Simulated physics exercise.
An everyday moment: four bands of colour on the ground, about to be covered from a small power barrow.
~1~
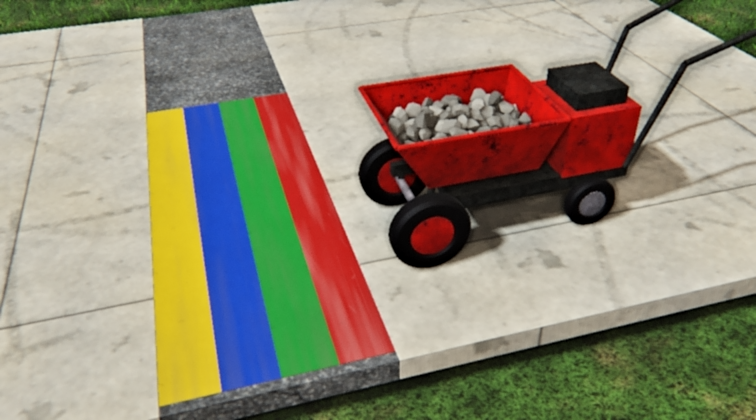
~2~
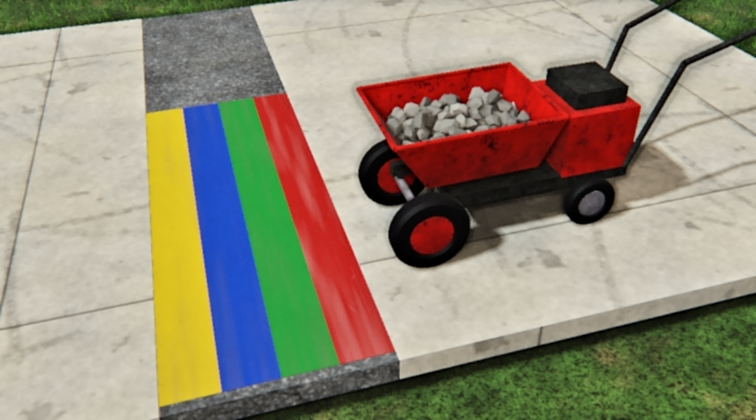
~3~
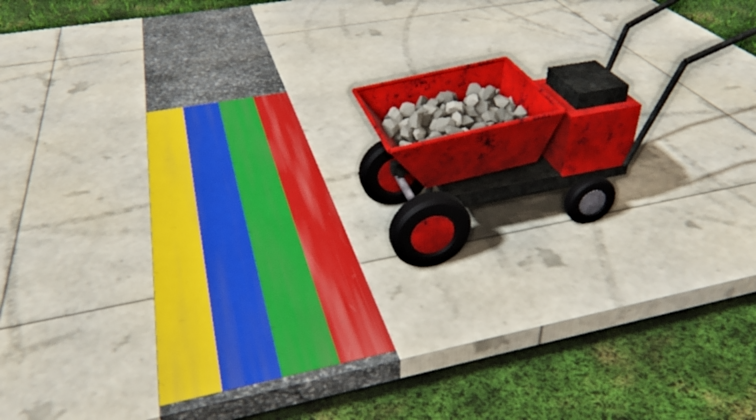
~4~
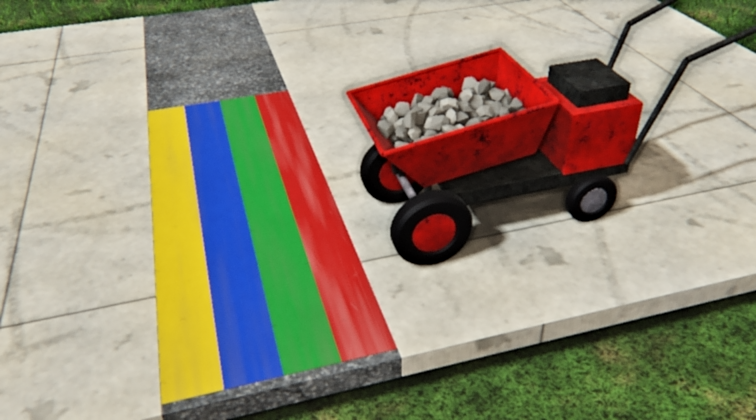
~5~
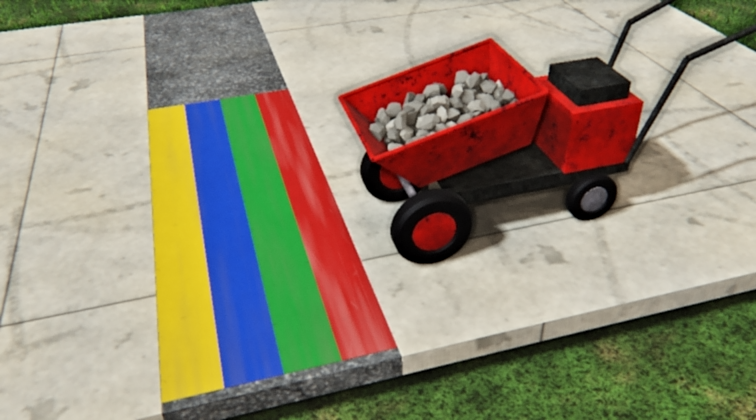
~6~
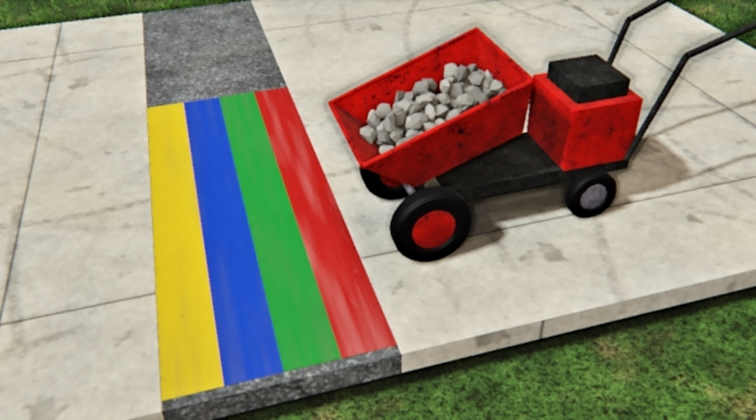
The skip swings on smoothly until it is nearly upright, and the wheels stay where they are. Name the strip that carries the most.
The green one gets the largest share.
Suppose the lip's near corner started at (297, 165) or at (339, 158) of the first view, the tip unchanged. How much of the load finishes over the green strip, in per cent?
About 0 and 10 per cent.
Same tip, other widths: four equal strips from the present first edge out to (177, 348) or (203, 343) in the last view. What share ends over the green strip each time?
About 40 and 30 per cent.
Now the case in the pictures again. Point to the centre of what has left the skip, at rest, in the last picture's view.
Around (272, 246).
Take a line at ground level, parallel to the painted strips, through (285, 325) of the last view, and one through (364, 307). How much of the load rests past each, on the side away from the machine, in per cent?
The first gives 30 %, the second 70 %.
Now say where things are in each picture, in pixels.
Lip of the skip at (398, 149), level; top of the load at (462, 124), broken stones; red strip at (351, 311); green strip at (297, 322); blue strip at (243, 334); yellow strip at (186, 346), in the first picture.
Lip of the skip at (395, 149), level; top of the load at (459, 120), in the second picture.
Lip of the skip at (390, 151), tipped barely; top of the load at (456, 117), in the third picture.
Lip of the skip at (384, 154), tipped a little; top of the load at (465, 108), in the fourth picture.
Lip of the skip at (374, 160), tipped a little; top of the load at (470, 98), in the fifth picture.
Lip of the skip at (363, 166), tipped clearly; top of the load at (471, 92); red strip at (352, 305); green strip at (299, 316); blue strip at (245, 328); yellow strip at (188, 341), in the sixth picture.
Soon after the last picture, skip tipped steeply; all in the skip.
A little later, skip tipped steeply; nearly all in the skip; a stray few over the red strip; a small part over the green strip.
Later still, skip tipped right over; about half in the skip; a stray few over the red strip; about a third over the green strip; a small part over the blue strip; a stray few over the yellow strip.
By the end, skip tipped right over; about a quarter in the skip; a small part over the red strip; about a third over the green strip; about a quarter over the blue strip; a small part over the yellow strip; a stray few off the paint.
